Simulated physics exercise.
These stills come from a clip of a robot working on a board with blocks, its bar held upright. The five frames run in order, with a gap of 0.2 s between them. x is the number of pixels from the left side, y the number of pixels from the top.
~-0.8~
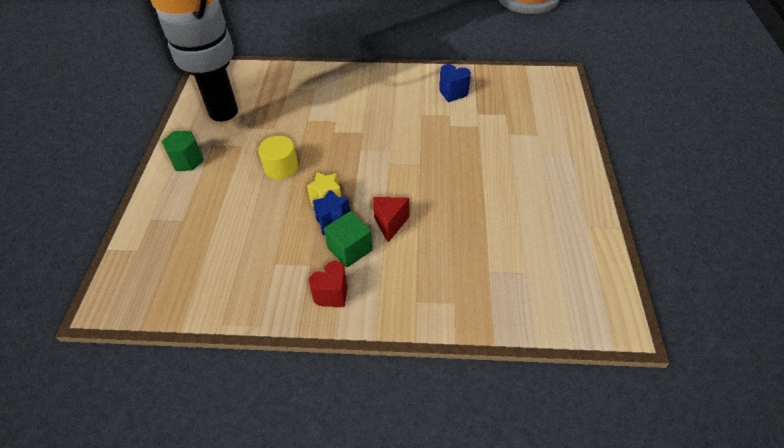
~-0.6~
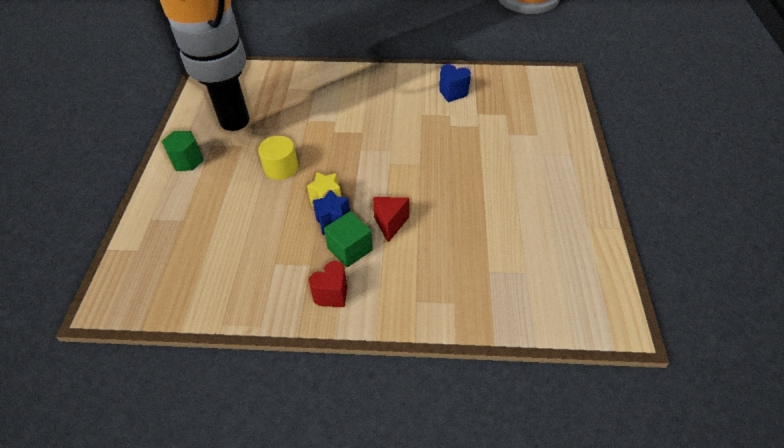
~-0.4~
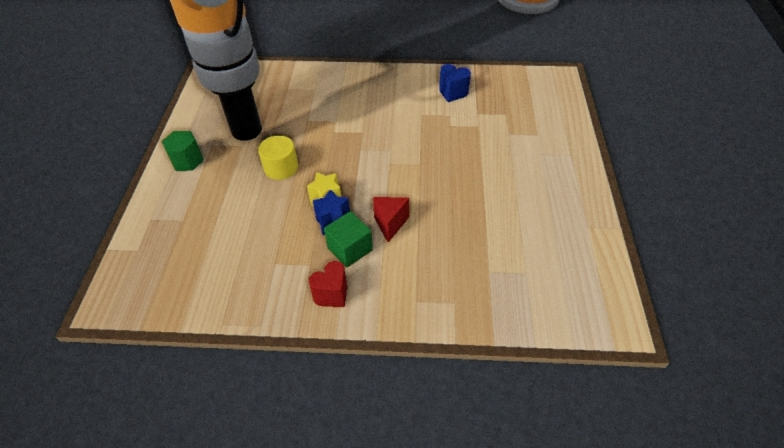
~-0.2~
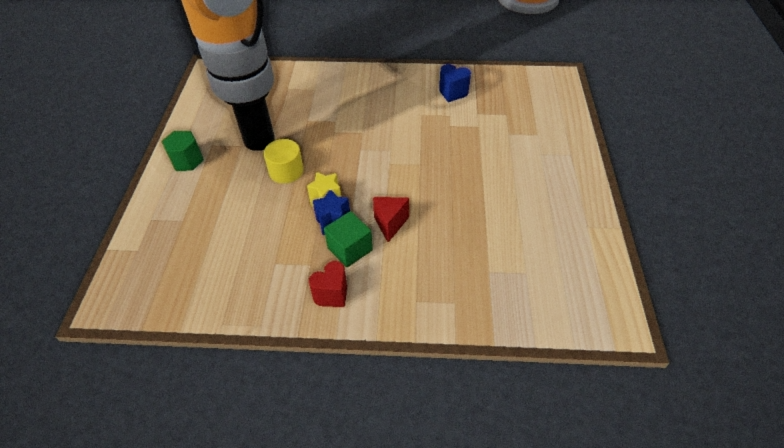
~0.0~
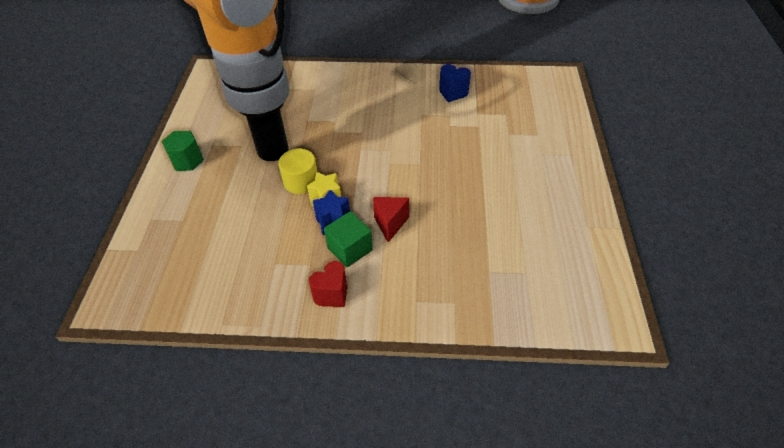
A robot arm with a black tip moved down and to the right across a wooden board, then pushed the yellow round block toward the yellow star while the other blocks stayed still.
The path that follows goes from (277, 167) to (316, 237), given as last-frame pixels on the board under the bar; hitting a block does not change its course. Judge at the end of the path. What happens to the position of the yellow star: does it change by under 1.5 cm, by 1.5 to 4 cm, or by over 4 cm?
The distance will be above 4 cm.
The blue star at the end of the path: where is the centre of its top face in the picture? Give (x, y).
Answer: (356, 205).
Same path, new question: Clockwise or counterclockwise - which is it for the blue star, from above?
Looking down: Clockwise.
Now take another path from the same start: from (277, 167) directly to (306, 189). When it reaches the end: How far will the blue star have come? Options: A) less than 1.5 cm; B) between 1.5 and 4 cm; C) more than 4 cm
Option B.
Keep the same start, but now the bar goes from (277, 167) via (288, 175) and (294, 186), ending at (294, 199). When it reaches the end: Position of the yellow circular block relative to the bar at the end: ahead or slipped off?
My answer is that the yellow circular block has slipped off.
The first path, step by step. One third of the way, bar at (286, 174); yellow circular block at (318, 174); yellow star at (346, 183); blue star at (340, 205), turned 50° clockwise.
Two thirds of the way, bar at (299, 197); yellow circular block at (333, 184); yellow star at (366, 181), turned 25° anticlockwise; blue star at (352, 203), turned 75° clockwise; green four-sided block at (349, 232).
At the end, bar at (313, 223); yellow circular block at (336, 187); yellow star at (367, 181), turned 30° anticlockwise; blue star at (356, 205), turned 70° clockwise; green four-sided block at (349, 233).
